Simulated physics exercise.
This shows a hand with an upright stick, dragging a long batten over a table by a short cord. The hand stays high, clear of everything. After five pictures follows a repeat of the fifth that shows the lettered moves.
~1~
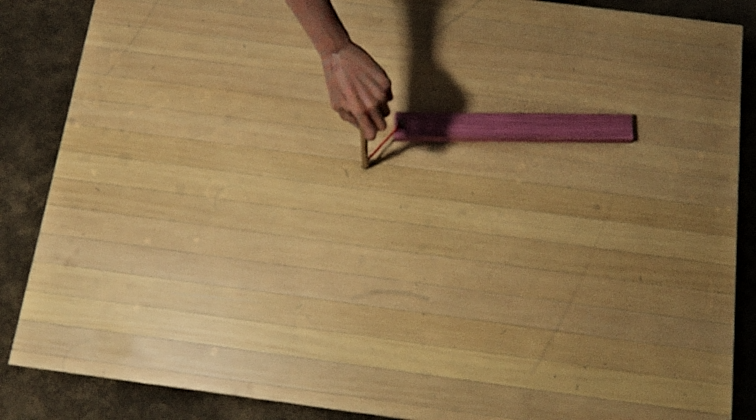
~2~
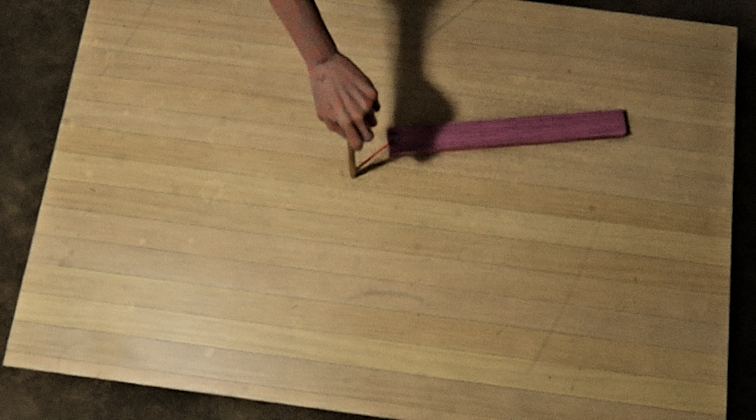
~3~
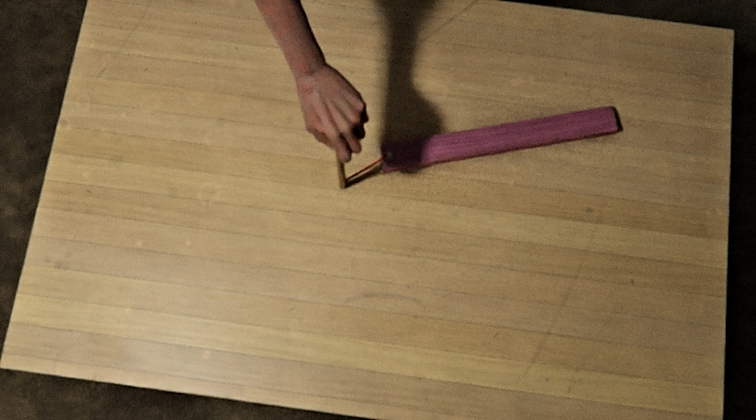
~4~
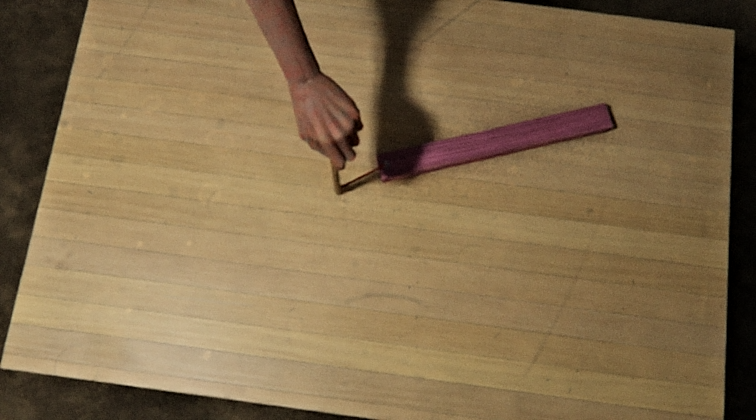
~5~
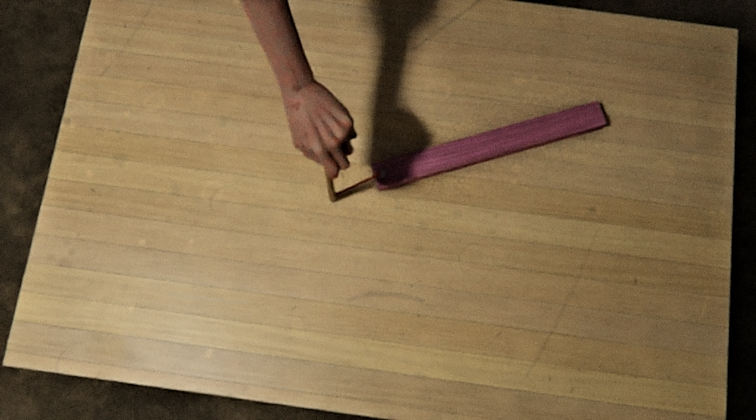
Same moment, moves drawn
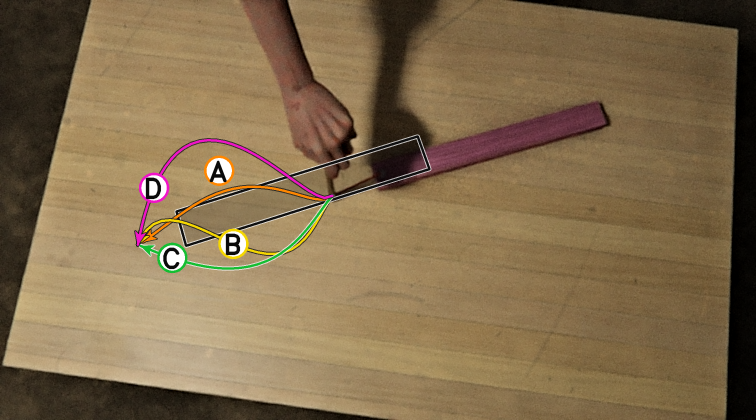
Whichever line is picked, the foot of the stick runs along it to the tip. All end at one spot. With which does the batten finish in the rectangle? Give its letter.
Take A.
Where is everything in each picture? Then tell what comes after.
Pink batten (514, 125), in the first picture.
Pink batten (507, 130), in the second picture.
Pink batten (500, 137), in the third picture.
Pink batten (496, 141), in the fourth picture.
Pink batten (490, 143), in the fifth picture.
On the copy, A from (332, 196) via (233, 189) to (143, 242); B from (332, 196) via (241, 247) to (138, 245); C from (332, 196) via (249, 266) to (141, 246); D from (332, 196) via (216, 141) to (138, 245); the outline at (304, 190).
On A. First, foot of the stick (261, 187), middle of the batten (427, 157).
Then, foot of the stick (191, 208), middle of the batten (357, 171).
Finally, foot of the stick (139, 245), middle of the batten (302, 190); it lies in the outline.
By contrast, B leaves its middle at (306, 203); C leaves its middle at (308, 215); D leaves its middle at (293, 170).
